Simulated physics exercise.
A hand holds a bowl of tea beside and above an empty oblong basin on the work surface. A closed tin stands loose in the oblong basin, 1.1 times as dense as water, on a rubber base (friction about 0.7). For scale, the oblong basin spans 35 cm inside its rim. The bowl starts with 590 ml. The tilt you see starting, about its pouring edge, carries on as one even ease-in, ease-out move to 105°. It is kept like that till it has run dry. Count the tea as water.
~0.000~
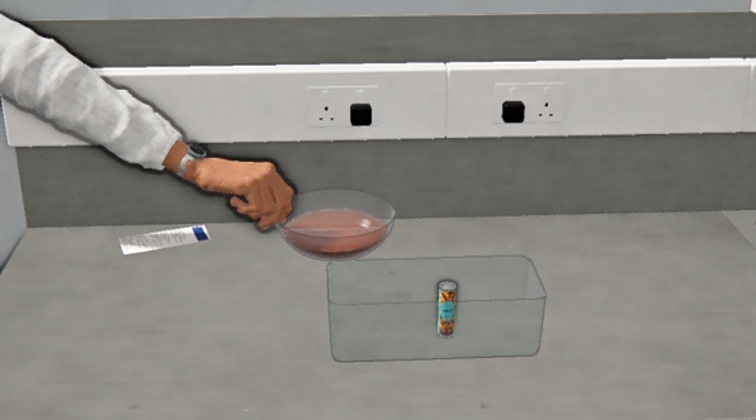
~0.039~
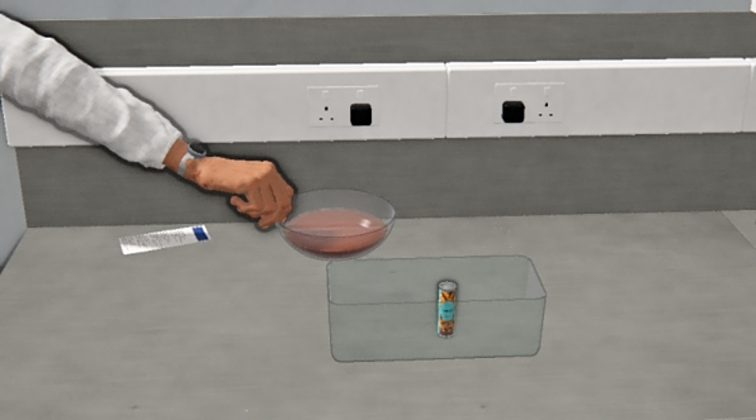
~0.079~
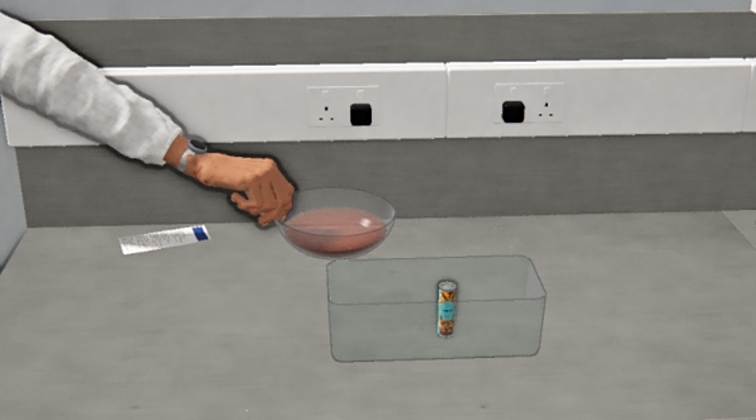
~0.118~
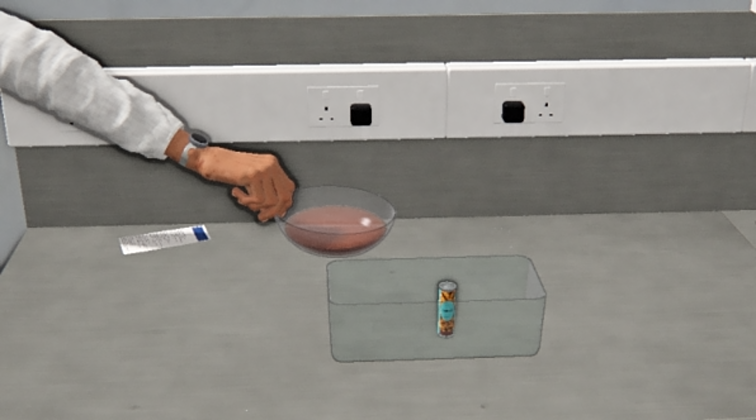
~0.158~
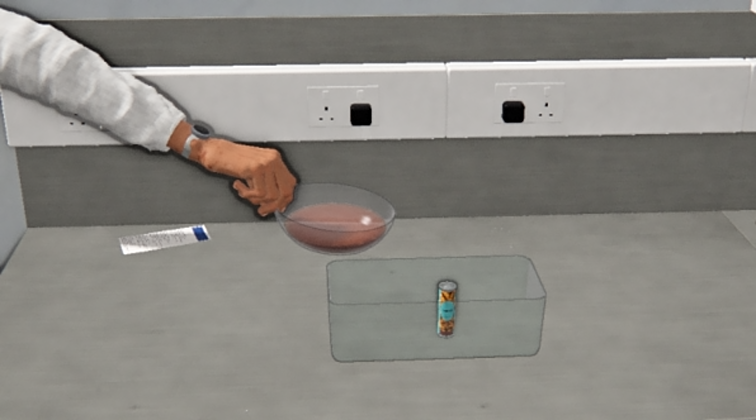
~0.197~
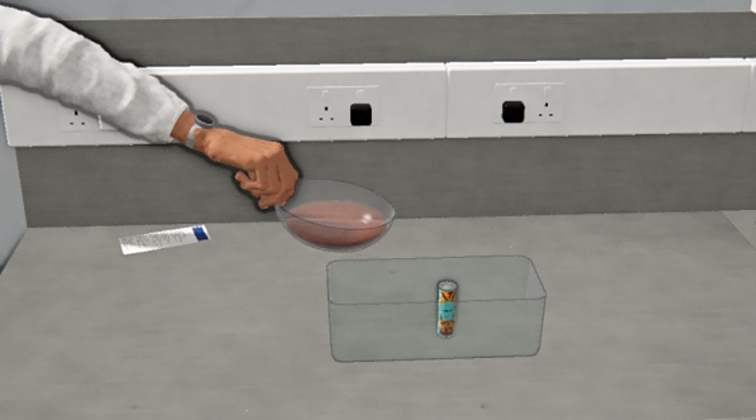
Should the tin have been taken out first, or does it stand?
It keeps standing.
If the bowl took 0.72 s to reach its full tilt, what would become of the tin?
The tin keeps standing.
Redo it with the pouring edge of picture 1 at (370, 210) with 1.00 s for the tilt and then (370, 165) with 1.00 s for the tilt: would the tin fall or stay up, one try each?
First it topples; then it goes over.
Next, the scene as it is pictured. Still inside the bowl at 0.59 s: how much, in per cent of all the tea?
Near 46 in a hundred.
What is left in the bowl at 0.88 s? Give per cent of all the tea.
Near 0 in a hundred.
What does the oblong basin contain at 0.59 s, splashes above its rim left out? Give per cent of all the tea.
About 4 per cent.
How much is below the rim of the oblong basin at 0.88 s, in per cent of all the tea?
About 88 per cent.
After 0.59 s the tilt is 67° and 46 per cent is still to pour; the tin stands where it began.
After 0.88 s the tilt is 101° and 0 per cent is still to pour; the tin stands where it began.
After 1.17 s the tilt is 105° and 0 per cent is still to pour; the tin stands where it began.
After 1.50 s the tilt is 105° and 0 per cent is still to pour; the tin stands where it began.
In the end the tin stands where it began.
